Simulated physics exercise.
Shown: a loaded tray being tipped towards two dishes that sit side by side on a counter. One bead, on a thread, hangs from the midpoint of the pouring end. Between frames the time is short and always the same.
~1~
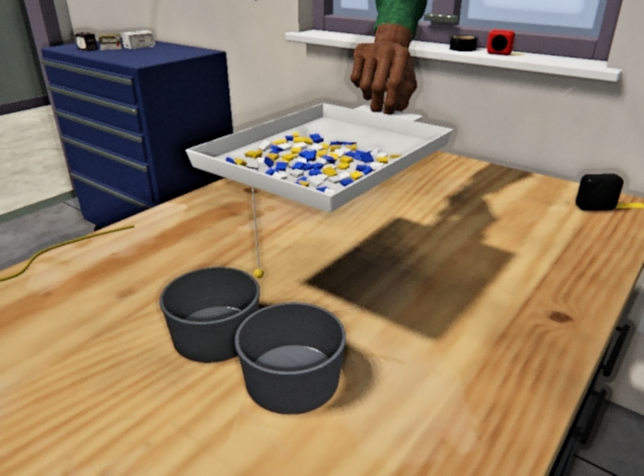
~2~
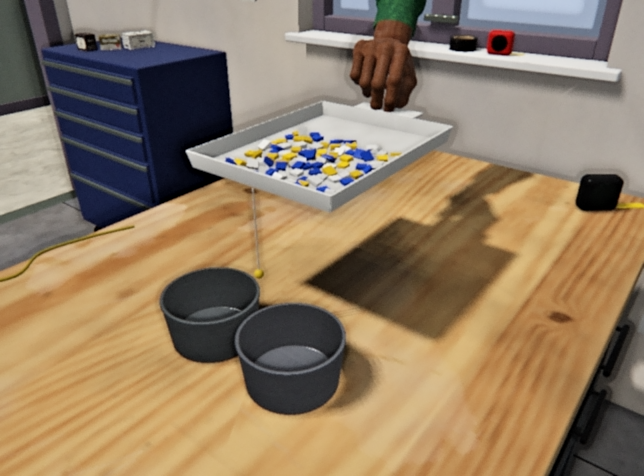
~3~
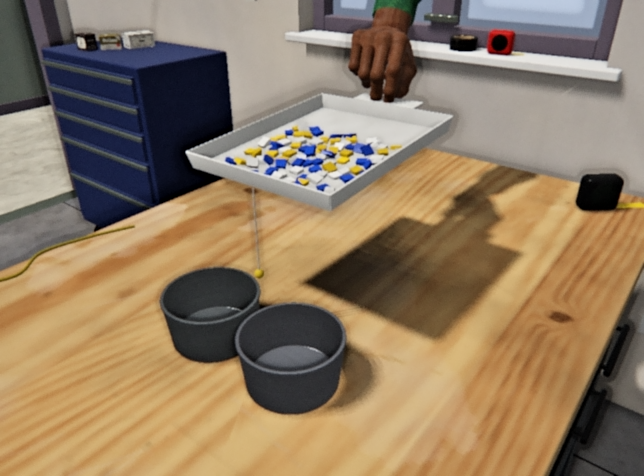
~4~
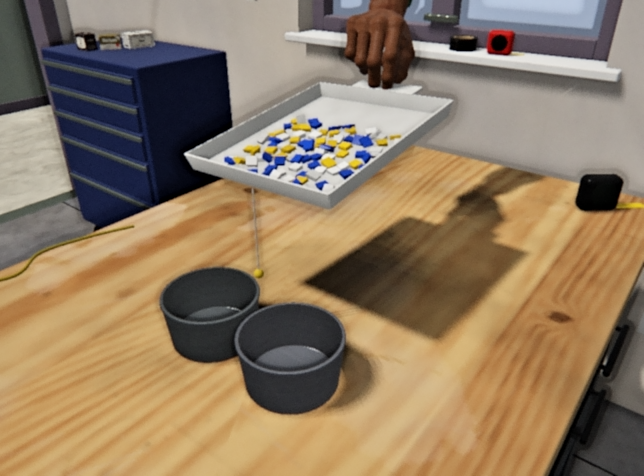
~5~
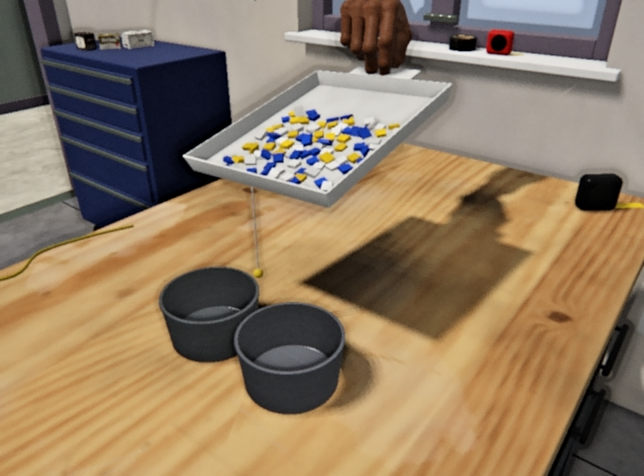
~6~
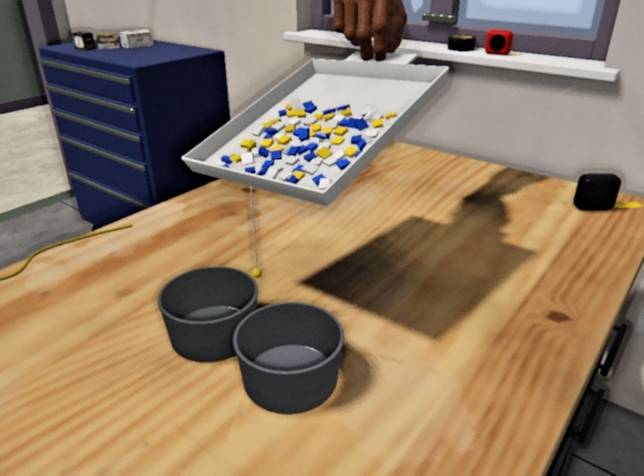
A tray of blue, yellow and white mosaic tiles tilting gradually as a hand raises its far end above two dark dishes.
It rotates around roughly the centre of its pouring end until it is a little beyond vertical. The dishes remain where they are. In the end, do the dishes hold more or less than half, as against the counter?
They hold more than half.
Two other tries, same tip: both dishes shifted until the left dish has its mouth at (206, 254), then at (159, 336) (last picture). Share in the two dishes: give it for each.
First position: Some 40 %; second position: Some 0 %.
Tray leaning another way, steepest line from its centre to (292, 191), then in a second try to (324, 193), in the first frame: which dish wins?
The first try favours the dish to the right; the second favours the dish to the right.
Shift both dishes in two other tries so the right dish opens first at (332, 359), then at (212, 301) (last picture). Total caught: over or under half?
The first time it's lower than half, the second time higher than half.
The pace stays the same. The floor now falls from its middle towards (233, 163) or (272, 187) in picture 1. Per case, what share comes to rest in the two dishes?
The first try yields 20 percent and the second 90 percent.
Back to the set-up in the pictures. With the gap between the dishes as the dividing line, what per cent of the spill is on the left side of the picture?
Roughly 100 in a hundred.
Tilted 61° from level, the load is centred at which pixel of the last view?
Check around (250, 152) in the last picture.
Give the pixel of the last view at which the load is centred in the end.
Close to (202, 326), more or less.
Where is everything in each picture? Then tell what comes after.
In the first picture, corners of the pouring end (192, 150) and (330, 193), level; middle of the load (311, 156), mosaic tiles; left dish (175, 334); right dish (255, 383); bead on its thread (259, 274).
In the second picture, corners of the pouring end (191, 150) and (330, 193), level; middle of the load (311, 155).
In the third picture, corners of the pouring end (191, 151) and (329, 192), tipped barely, lowest at the left corner; middle of the load (311, 151).
In the fourth picture, corners of the pouring end (190, 153) and (328, 191), tipped a little, lowest at the left corner; middle of the load (309, 146).
In the fifth picture, corners of the pouring end (189, 155) and (326, 190), tipped a little, lowest at the left corner; middle of the load (307, 140).
In the sixth picture, corners of the pouring end (187, 156) and (323, 189), tipped clearly, lowest at the left corner; middle of the load (304, 135); left dish (173, 333); right dish (253, 383).
Just after the last frame, tray tipped steeply; every one on the tray.
A moment on, tray tipped right over; the larger part on the tray; about a tenth in the left dish; just a few outside both; about a tenth in the air.
Further on, tray tipped past a quarter turn; about a tenth in the right dish; roughly two thirds in the left dish; roughly a third outside both.
When it is over, tray tipped past a quarter turn; about a tenth in the right dish; roughly two thirds in the left dish; roughly a third outside both.
